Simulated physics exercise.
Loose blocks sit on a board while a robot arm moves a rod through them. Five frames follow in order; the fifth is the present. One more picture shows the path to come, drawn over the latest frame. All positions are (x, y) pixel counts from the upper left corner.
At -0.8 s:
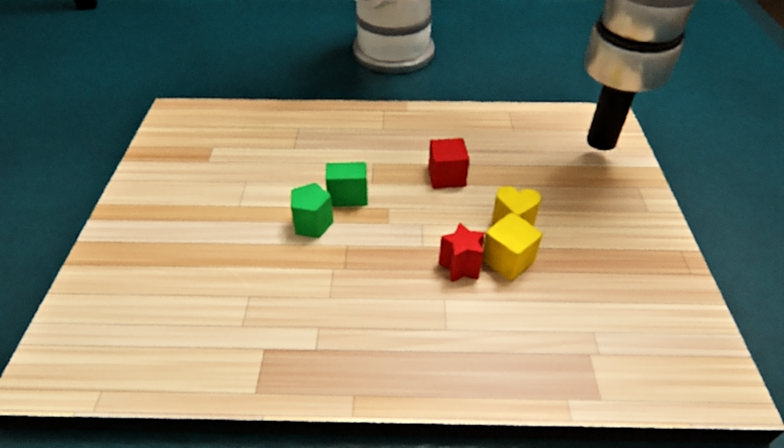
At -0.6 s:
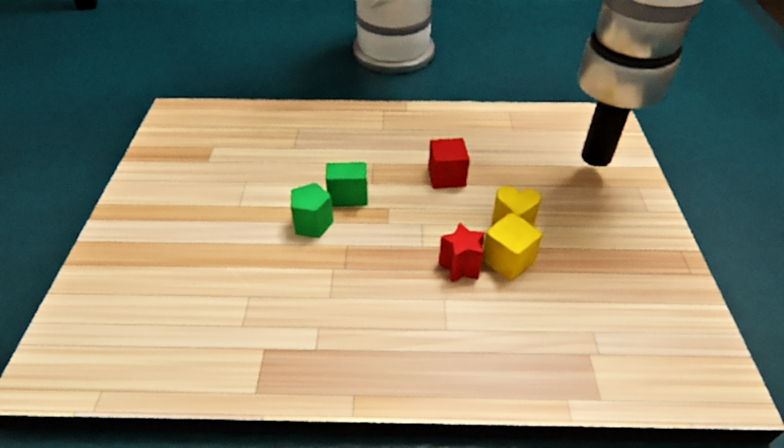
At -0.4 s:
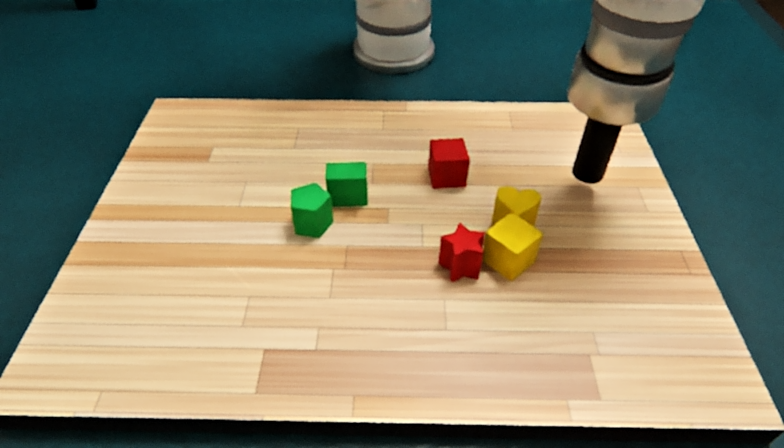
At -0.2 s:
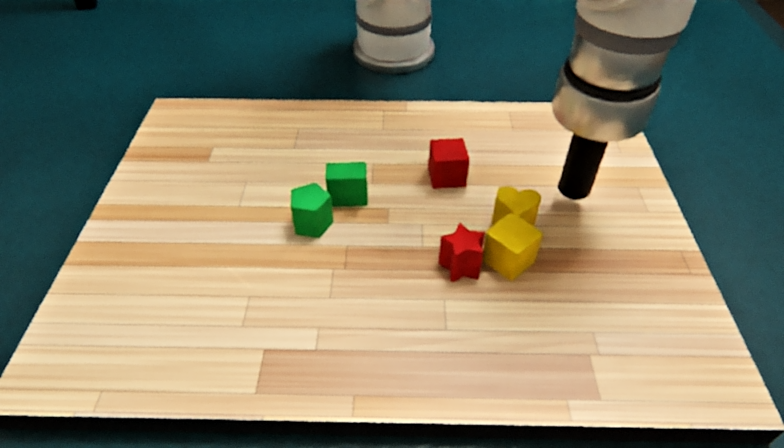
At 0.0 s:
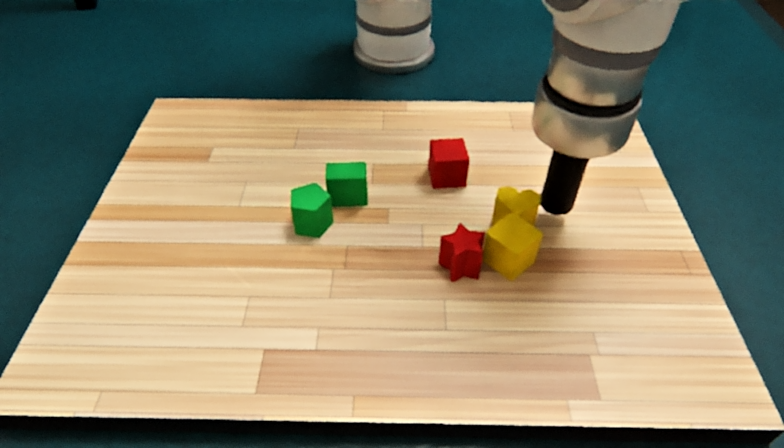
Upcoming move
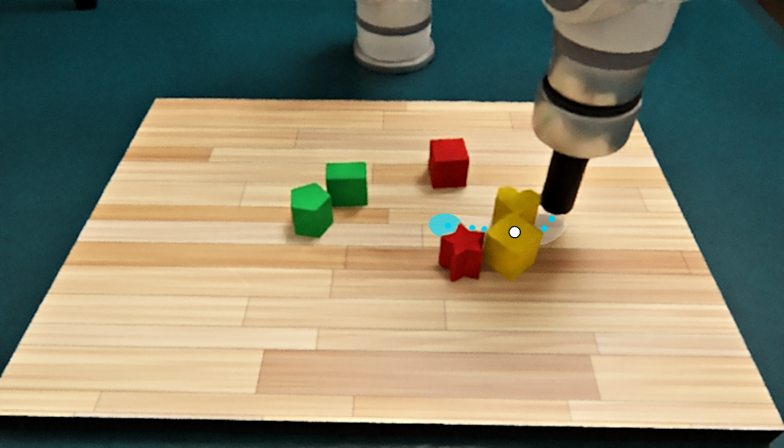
Robot arm moving its black rod down and left across a wooden board toward yellow blocks, while all the blocks stay still.
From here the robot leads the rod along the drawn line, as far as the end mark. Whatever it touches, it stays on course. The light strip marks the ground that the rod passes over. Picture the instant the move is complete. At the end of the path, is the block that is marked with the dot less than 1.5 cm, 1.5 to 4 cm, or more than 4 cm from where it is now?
The answer will be the short band, under 1.5 cm.
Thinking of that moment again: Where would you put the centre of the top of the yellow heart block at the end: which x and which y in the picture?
By then it is at (410, 189).
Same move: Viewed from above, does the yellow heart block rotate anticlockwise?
Short answer: No.
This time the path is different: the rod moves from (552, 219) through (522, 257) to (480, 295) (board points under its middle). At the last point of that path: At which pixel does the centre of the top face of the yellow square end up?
Close to (442, 273).
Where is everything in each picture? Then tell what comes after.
Rod tip at (601, 142); block tops, red star-shaped block at (465, 239); yellow square at (515, 232); yellow heart block at (519, 198), in the first frame.
Rod at (596, 158); blocks unchanged, in the second frame.
Rod at (587, 174); blocks unchanged, in the third frame.
Rod at (574, 189); blocks unchanged, in the fourth frame.
Rod at (556, 204); red star-shaped block at (465, 239); yellow square at (515, 232); yellow heart block at (519, 198), in the fifth frame.
Path on the board, from (552, 219) by way of (525, 233) and (485, 229) to (446, 225); the dot is on the yellow square.
The first path, step by step. One third of the way, rod at (526, 218); yellow square at (507, 233), turned 30° anticlockwise; yellow heart block at (488, 200), turned 25° clockwise.
Two thirds of the way, rod at (487, 215); yellow square at (507, 233), turned 30° anticlockwise; yellow heart block at (449, 195), turned 30° clockwise.
At the end, rod at (447, 211); red star-shaped block in place; yellow square at (507, 233), turned 30° anticlockwise; yellow heart block at (410, 189), turned 35° clockwise.
